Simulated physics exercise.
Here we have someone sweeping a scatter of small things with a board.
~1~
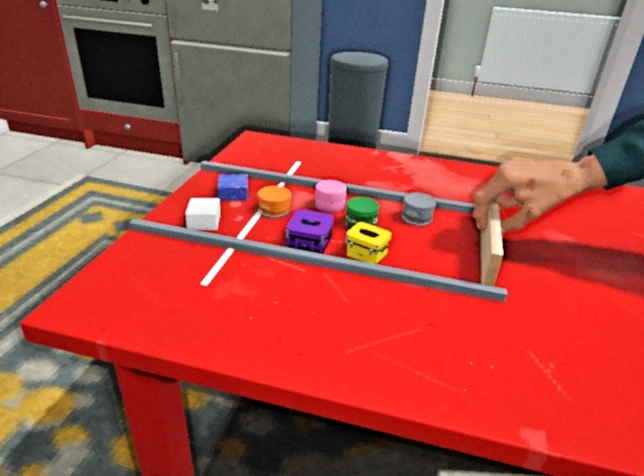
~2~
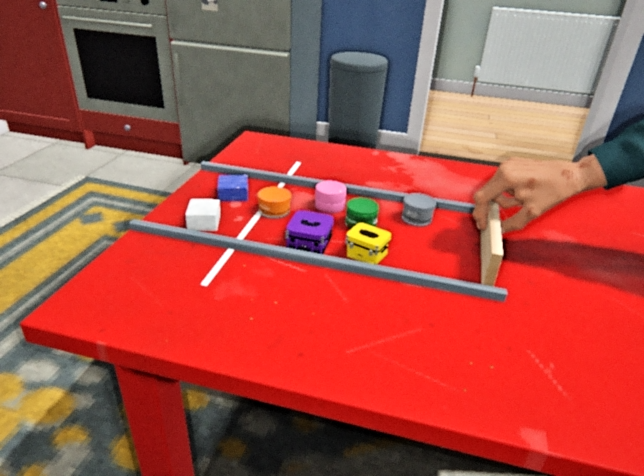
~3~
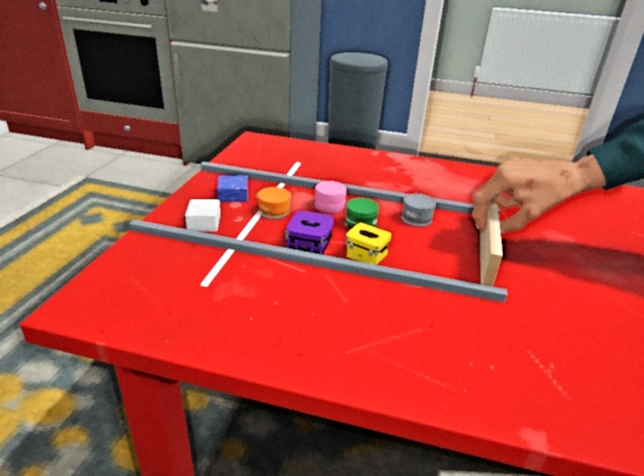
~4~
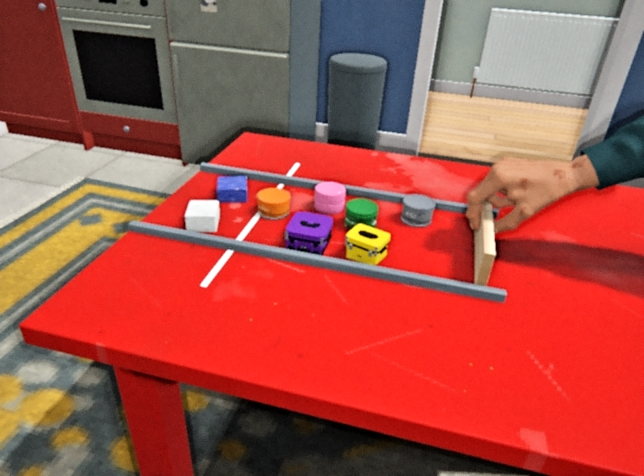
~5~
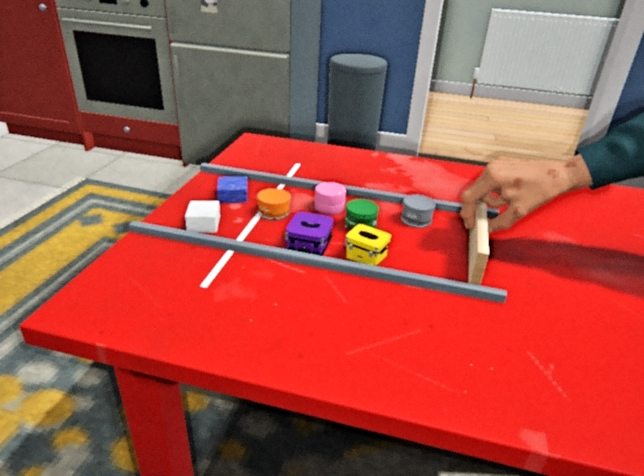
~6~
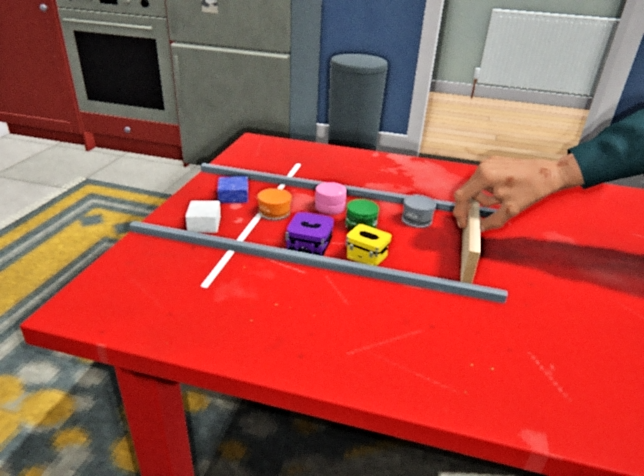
The footage shows a hand holding an upright board at the right of a red table, then sliding it slightly left between two grey rails, while the colourful blocks, tins and cases near a white tape line stay still.
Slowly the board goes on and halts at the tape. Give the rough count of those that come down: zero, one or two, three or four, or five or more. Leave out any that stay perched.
In the end the number that fall off is zero.
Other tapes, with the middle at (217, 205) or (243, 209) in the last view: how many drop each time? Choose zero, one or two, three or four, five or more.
For each place: 1 or 2; zero.
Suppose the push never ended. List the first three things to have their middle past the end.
In order: The white block, the blue block, the purple case.
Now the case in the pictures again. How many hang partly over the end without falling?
It comes to 0.
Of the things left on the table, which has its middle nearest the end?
Foremost is the white block.
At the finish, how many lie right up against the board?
In contact: 3.
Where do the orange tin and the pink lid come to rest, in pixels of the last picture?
About (218, 198), and the other about (234, 182).
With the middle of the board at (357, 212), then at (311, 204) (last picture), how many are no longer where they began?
By then 5, and 6.
Early on, none off yet; white block at rest near (204, 217); blue block at rest near (233, 190); orange tin at rest near (275, 204).
A while later, none off yet; white block moving near (200, 215); blue block at rest near (233, 190); orange tin travelled about its own width near (252, 202).
Finally, the number that fall off is zero.
